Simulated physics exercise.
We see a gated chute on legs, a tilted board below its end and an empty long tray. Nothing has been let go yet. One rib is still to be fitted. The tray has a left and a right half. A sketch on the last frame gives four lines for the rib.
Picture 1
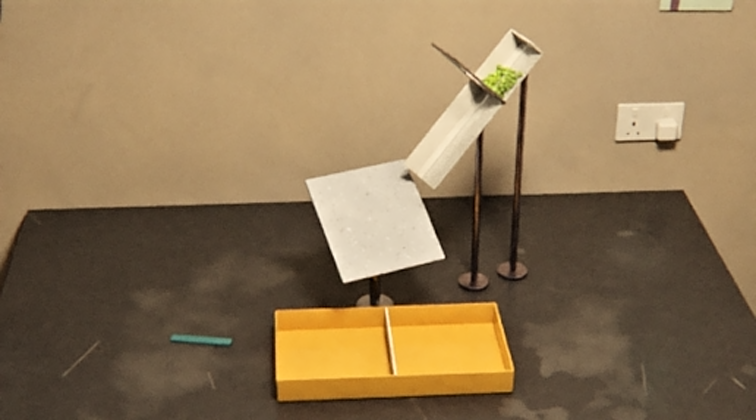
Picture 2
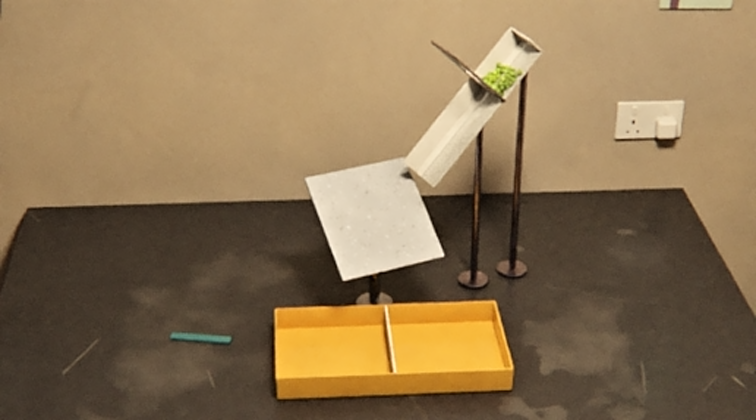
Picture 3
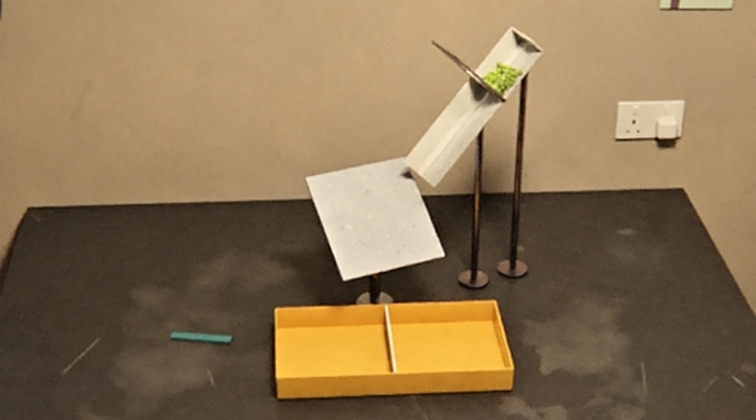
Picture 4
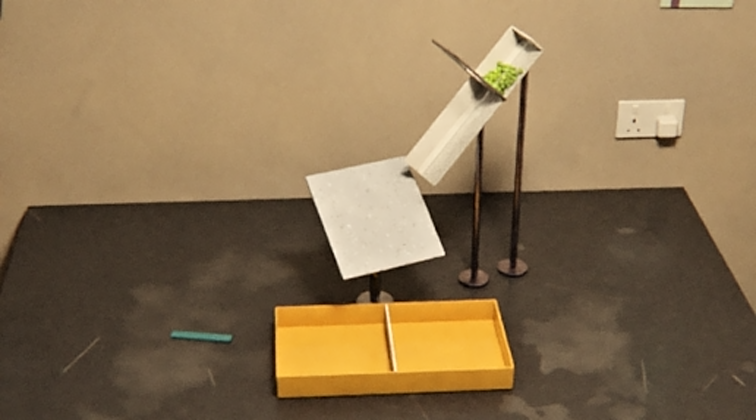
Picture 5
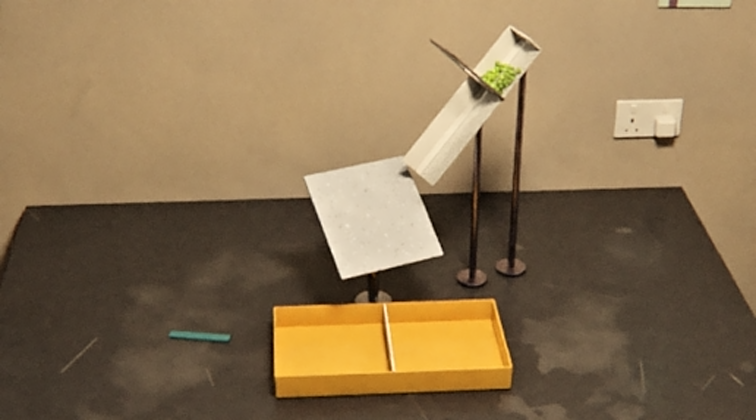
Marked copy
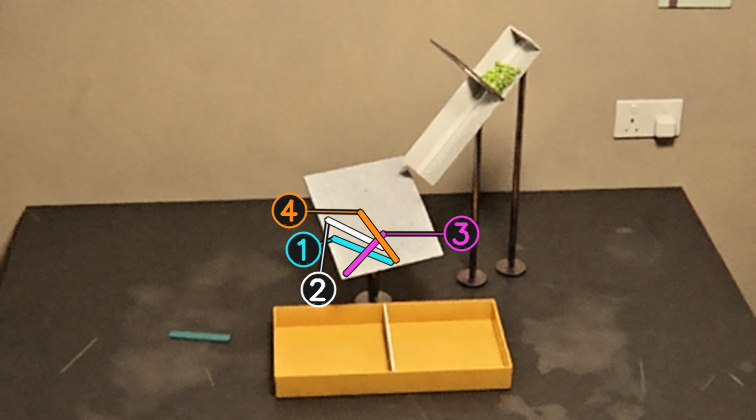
Green peas resting behind a closed gate in a sloping chute, above a tilted board and an empty divided yellow tray, nothing moving.
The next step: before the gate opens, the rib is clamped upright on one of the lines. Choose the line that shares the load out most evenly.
It is 3.
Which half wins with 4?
Right.
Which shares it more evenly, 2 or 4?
Line 2.
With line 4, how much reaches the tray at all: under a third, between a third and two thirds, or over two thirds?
It is over two thirds.
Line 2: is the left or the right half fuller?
The right half.
On the marked copy, line 1 from (334, 238) to (391, 262); line 2 from (327, 220) to (382, 247); line 3 from (383, 233) to (346, 273); line 4 from (360, 212) to (396, 260).
With 1, of what is caught, a small part in the left half, nearly all in the right.
With 2, of what is caught, about a quarter in the left half, most in the right.
With 3, of what is caught, about two thirds in the left half, about a third in the right.
With 4, of what is caught, none in the left half, all in the right.
